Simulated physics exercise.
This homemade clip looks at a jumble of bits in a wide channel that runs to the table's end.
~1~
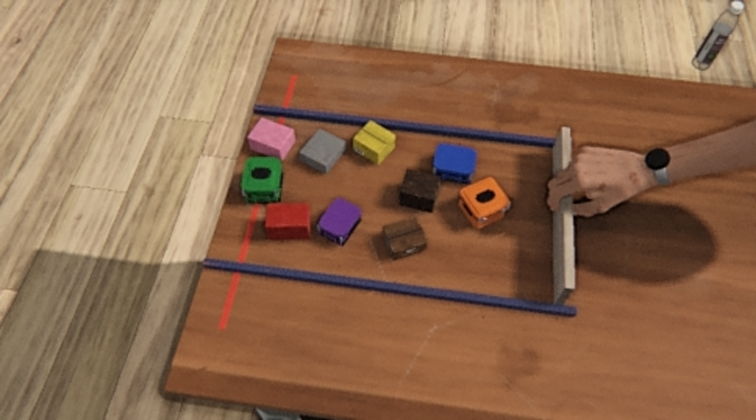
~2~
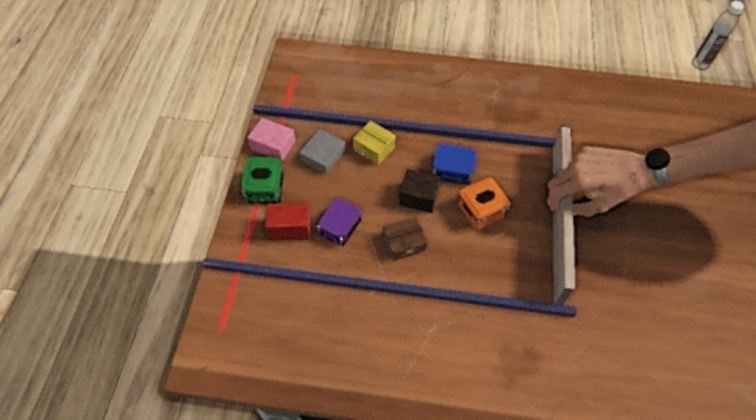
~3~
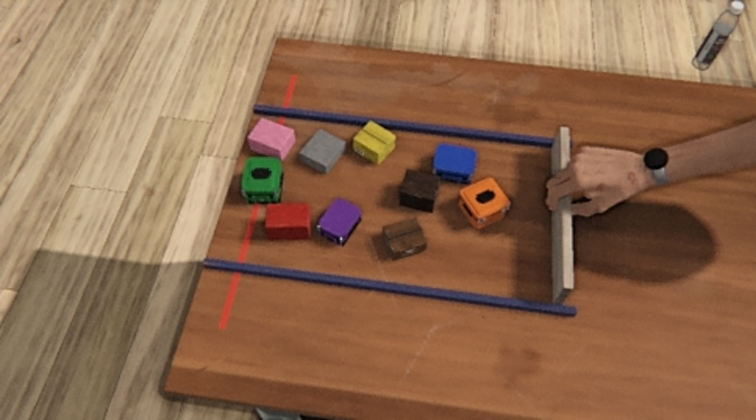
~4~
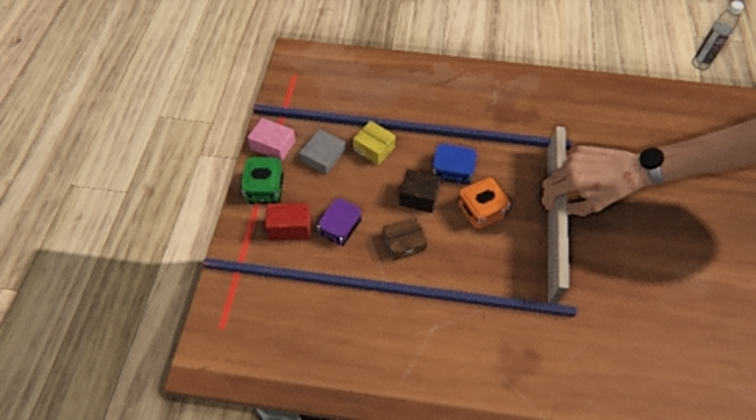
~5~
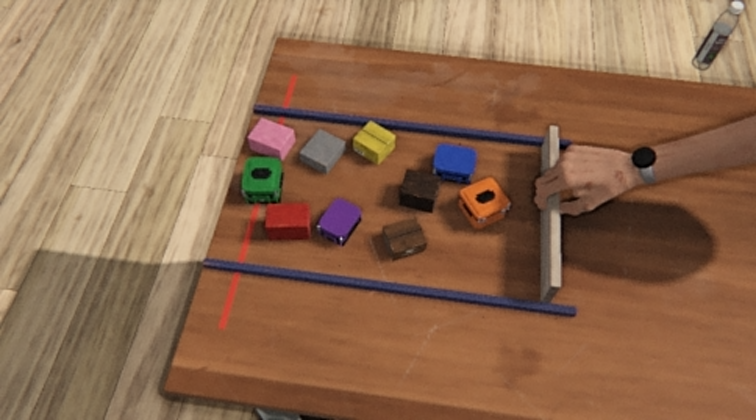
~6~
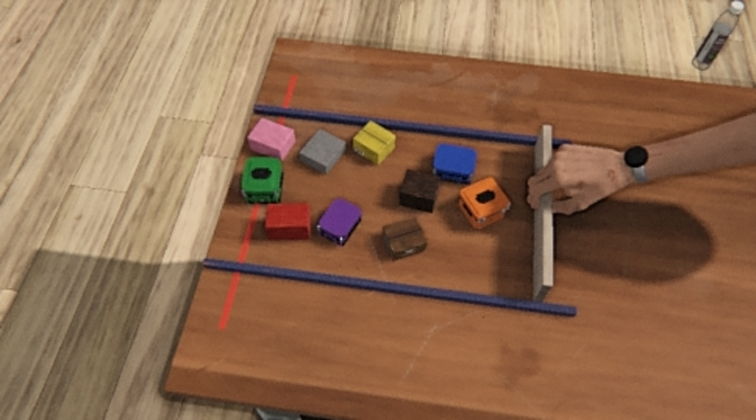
At first, a hand wearing a dark watch holds an upright board still at the right end of a channel between two blue strips, with colourful blocks scattered on the wooden table. Then the hand slides the board slightly left, closer to the orange block, while the blocks stay where they are.
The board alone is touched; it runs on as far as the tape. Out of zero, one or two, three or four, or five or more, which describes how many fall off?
The answer is five or more.
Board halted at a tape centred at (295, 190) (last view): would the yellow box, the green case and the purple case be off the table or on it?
Yellow box stays put, green case goes off, purple case stays put.
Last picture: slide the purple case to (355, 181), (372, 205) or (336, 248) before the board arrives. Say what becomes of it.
Order of tries: Off, off, on.
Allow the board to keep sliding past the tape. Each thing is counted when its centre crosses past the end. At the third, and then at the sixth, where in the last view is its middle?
At (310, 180) for the third, at (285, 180) for the sixth.
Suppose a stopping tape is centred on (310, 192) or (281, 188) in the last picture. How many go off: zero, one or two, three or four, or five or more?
Counts by place: Just one or two, then either three or four.
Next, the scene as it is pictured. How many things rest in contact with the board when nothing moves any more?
All in all, 3.
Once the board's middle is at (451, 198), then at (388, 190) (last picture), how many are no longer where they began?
First 3, then 7.
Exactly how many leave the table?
7 in total.
Soon after, none off yet; pink block at rest near (272, 140); green case at rest near (263, 181); red block at rest near (289, 222).
At rest, the number that fall off is five or more; fallen, black block, yellow box, purple case, grey block, red block, green case and pink block.
